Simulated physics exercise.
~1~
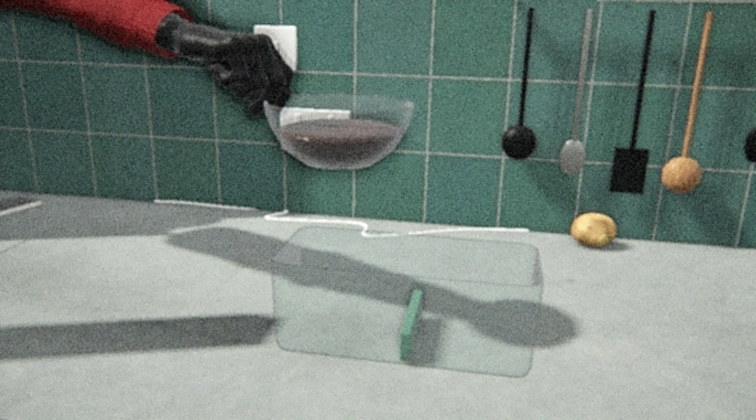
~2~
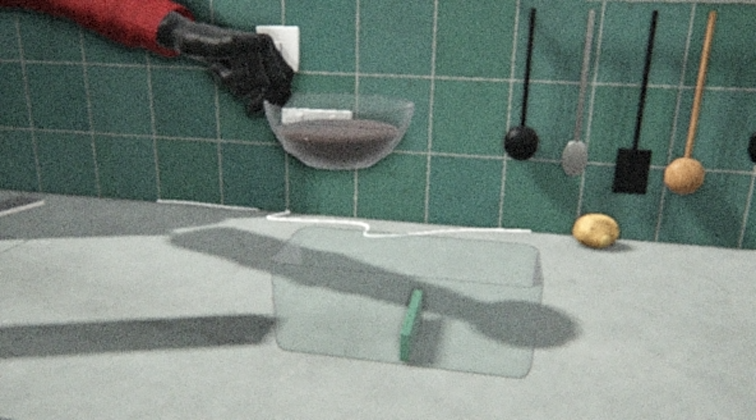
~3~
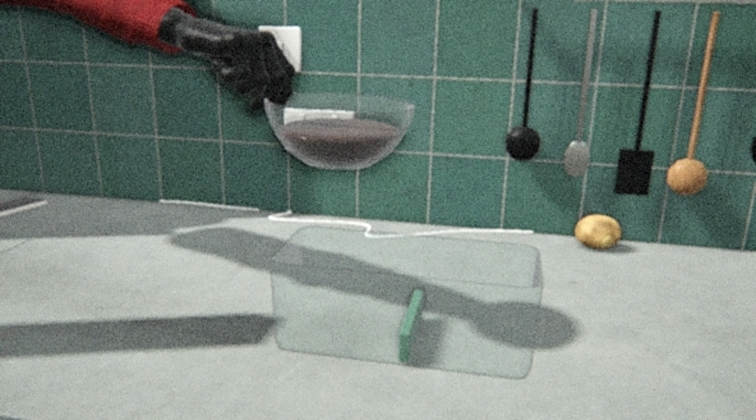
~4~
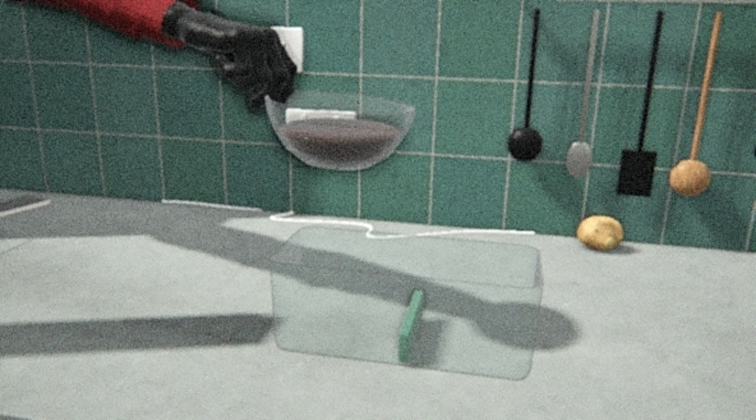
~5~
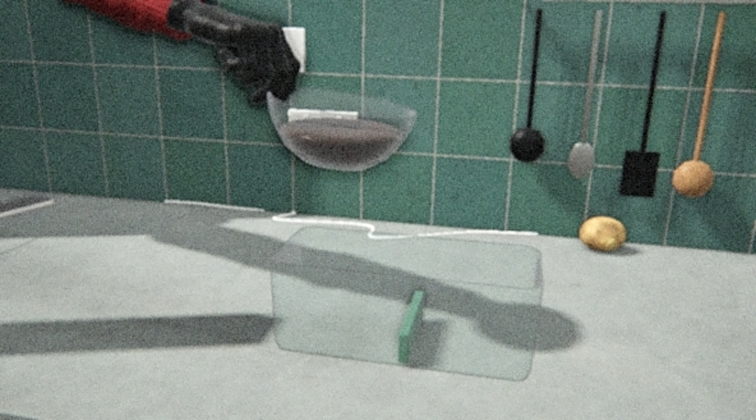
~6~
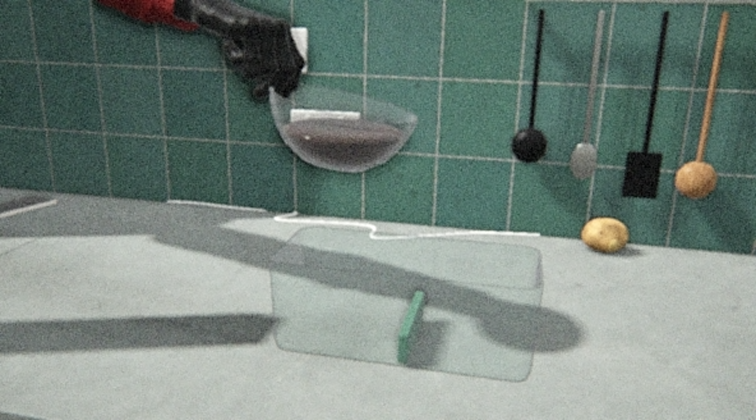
In this clip, a black-gloved hand holds a clear bowl of dark liquid above and behind a transparent basin with a low green divider, then gradually tilts the bowl slightly to the right, the liquid staying inside.
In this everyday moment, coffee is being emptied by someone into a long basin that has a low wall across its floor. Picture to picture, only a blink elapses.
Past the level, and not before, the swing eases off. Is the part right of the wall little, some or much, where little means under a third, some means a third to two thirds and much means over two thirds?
Much.
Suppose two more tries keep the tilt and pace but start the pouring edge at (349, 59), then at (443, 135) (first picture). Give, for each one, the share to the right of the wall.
First some 10, then 95 per cent.
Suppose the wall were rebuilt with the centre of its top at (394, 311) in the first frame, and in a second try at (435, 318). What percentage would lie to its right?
90 % and 55 %, roughly.
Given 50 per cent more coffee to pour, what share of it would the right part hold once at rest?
75 per cent.
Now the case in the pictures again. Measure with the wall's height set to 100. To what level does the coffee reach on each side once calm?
The left side ends up close to 10, the right side close to 50.
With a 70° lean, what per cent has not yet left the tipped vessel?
40 per cent, approximately.
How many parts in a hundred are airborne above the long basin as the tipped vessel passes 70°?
Somewhere around 40 per cent of it.
A moment on, the tilt is 70° and 40 per cent is still to pour, 0 is left of the wall and 21 right of it.
Next, the tilt is 110° and 0 per cent is still to pour, 20 is left of the wall and 79 right of it.
Then the tilt is 120° and 0 per cent is still to pour, 20 is left of the wall and 79 right of it.
Later the tilt is 120° and 0 per cent is still to pour, 20 is left of the wall and 79 right of it.
At rest 20 per cent lies left of the wall, 79 right of it and 1 outside.
